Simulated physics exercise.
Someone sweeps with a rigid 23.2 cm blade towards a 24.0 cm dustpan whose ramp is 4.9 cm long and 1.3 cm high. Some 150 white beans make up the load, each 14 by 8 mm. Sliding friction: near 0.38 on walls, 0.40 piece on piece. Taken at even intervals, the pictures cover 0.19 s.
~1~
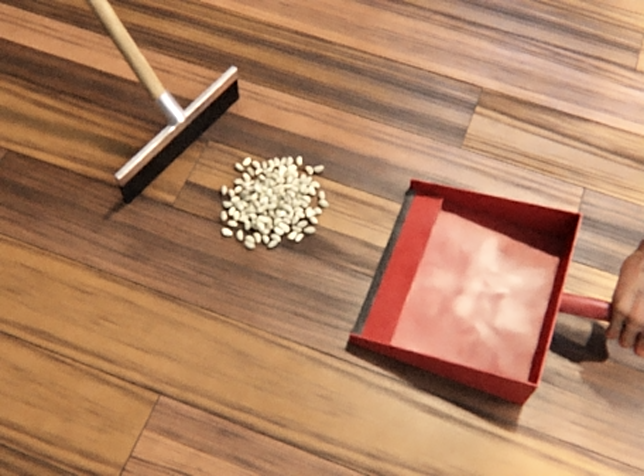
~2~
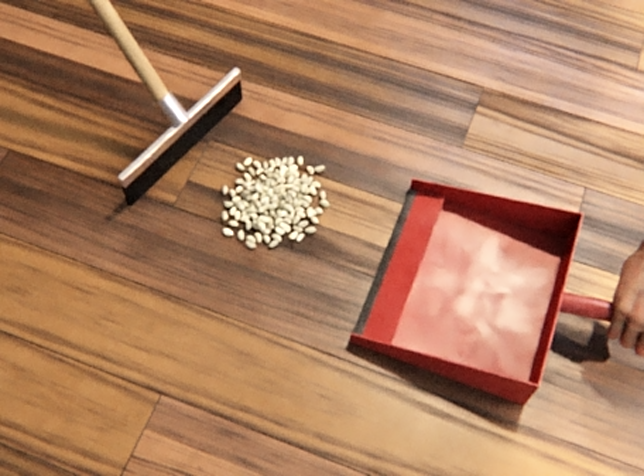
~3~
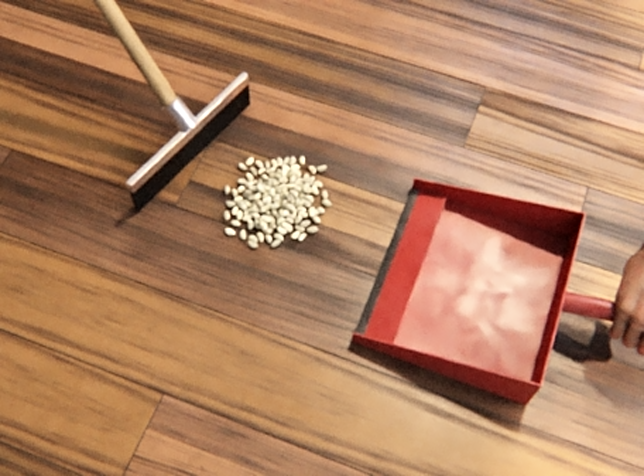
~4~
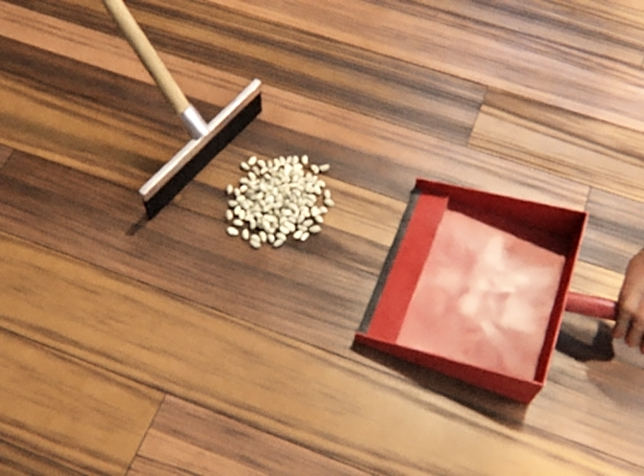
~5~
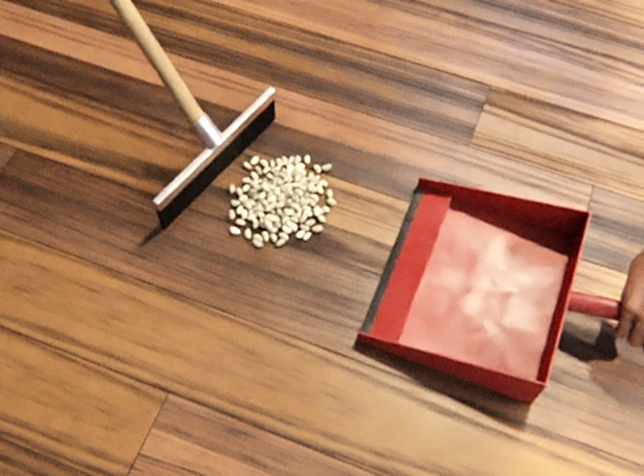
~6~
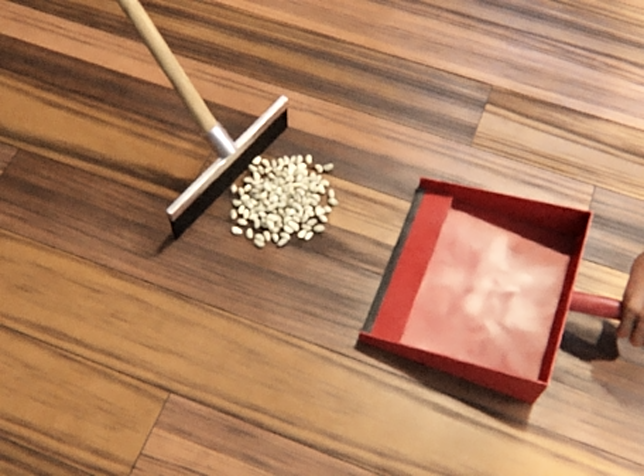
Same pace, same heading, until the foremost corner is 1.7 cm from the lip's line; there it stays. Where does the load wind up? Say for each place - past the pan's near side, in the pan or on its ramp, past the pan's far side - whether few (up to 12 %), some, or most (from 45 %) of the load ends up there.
Near side: Few, pan: Some, far side: Few.
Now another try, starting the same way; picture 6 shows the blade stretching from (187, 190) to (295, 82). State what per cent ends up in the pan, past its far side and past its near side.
The pan gets 0, the far side 5 and the near side 0.
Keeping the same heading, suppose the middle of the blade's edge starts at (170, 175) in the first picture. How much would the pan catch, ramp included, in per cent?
Estimate: ~ 25 %.
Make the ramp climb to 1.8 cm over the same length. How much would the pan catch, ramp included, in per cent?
Something like 20 per cent, ramp included.
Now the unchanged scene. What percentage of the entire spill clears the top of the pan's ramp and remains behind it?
Estimate: About 0 %.
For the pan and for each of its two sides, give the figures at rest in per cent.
In per cent - near side 5, pan 20, far side 5.
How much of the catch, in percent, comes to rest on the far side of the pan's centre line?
I'd put it at around 50 per cent.
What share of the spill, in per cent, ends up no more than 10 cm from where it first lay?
Around 0 in a hundred.
Then, 0.18 s after the last picture, middle of the blade 14 cm from the lip; 0 % over the lip, far side 0 %, near side 0 %.
Then, 0.30 s after the last picture, middle of the blade 8 cm from the lip; 0 % over the lip, far side 5 %, near side 0 %.
Then, 0.55 s after the last picture, middle of the blade 5 cm from the lip; 20 % over the lip, far side 5 %, near side 5 %.
In the end, near side 5 %, pan 20 %, far side 5 %, in front of the lip or behind the blade 70 %.
